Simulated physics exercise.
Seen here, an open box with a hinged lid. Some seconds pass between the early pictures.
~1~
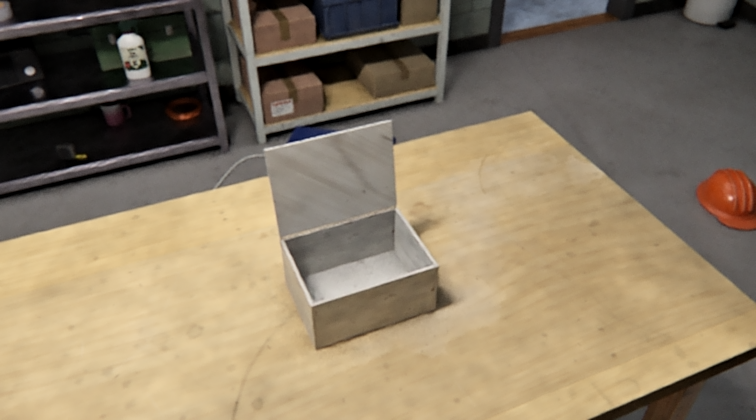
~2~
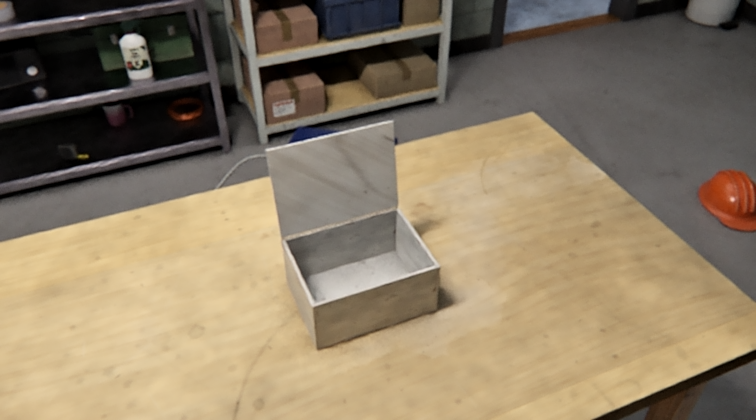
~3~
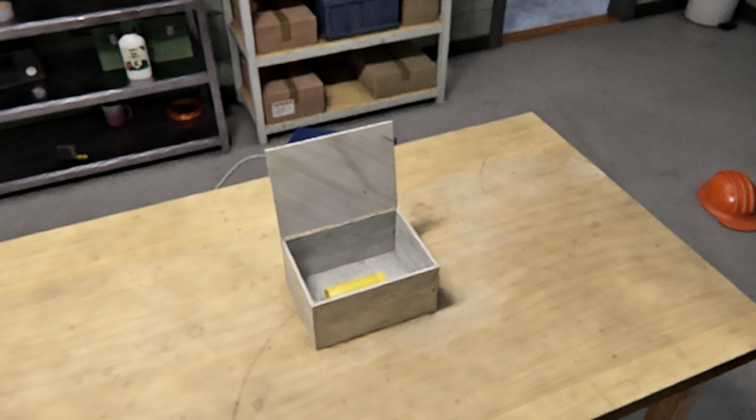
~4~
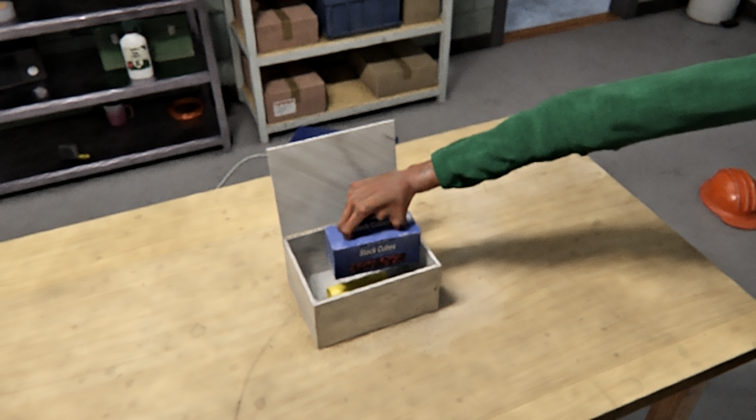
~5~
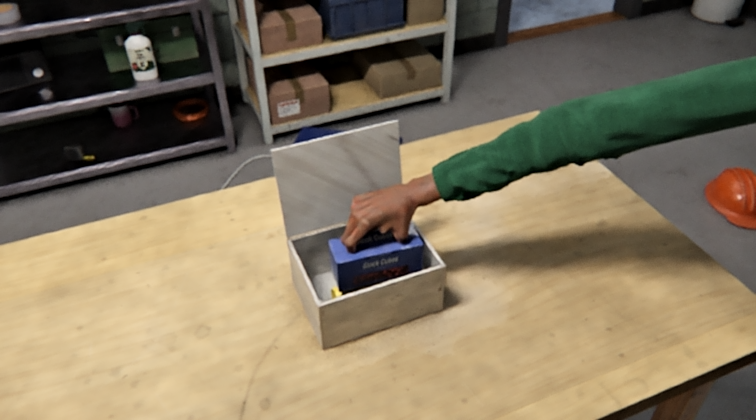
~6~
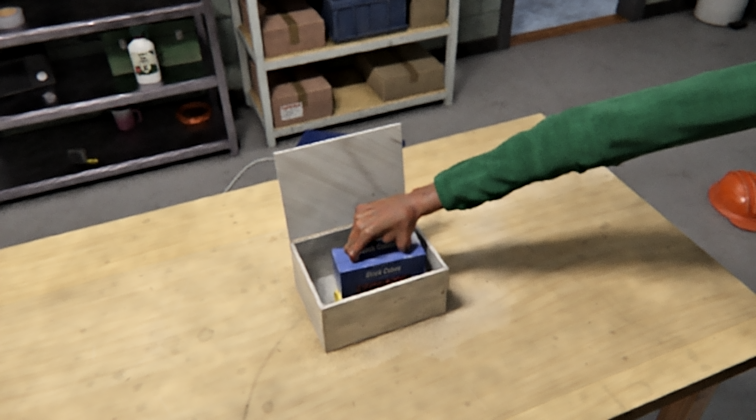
To begin with, an open wooden box with its hinged lid raised sits empty on a wooden table. A yellow object then appears inside the box. Next, a green-sleeved arm reaches in from the right and lowers a blue carton into the box, and the hand remains on top of it.
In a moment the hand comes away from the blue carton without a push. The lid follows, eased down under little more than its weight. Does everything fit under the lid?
In the end the lid shuts flat.
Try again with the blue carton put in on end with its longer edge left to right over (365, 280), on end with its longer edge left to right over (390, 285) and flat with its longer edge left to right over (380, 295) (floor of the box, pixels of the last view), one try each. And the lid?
First try: It is held up; second try: It is held up; third try: It shuts flat.
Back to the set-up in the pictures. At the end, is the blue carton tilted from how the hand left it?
The blue carton tips.
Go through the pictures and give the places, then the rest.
In the first picture, the last thing is not in view yet.
In the second picture, the last thing is not in view yet.
In the third picture, the last thing is not in view yet.
The fourth picture shows coming down; blue carton (373, 245).
The fifth picture shows coming down; blue carton (376, 257).
The sixth picture shows in place under the hand; blue carton (379, 266).
Then, 1.20 s after the last picture, lid starting down; blue carton tipped 50° from how it was near (371, 258).
Then, 1.60 s after the last picture, lid 57° above the rim; blue carton on its side near (370, 267); yellow shaker rolled about its own width.
Then, 1.90 s after the last picture, lid 14° above the rim; blue carton on its side near (370, 267); yellow shaker rolled about its own width.
At rest, lid shut; tipped over in the box, blue carton; moved from the start, yellow shaker. Seen from the same camera at the end, blue carton near (370, 267).
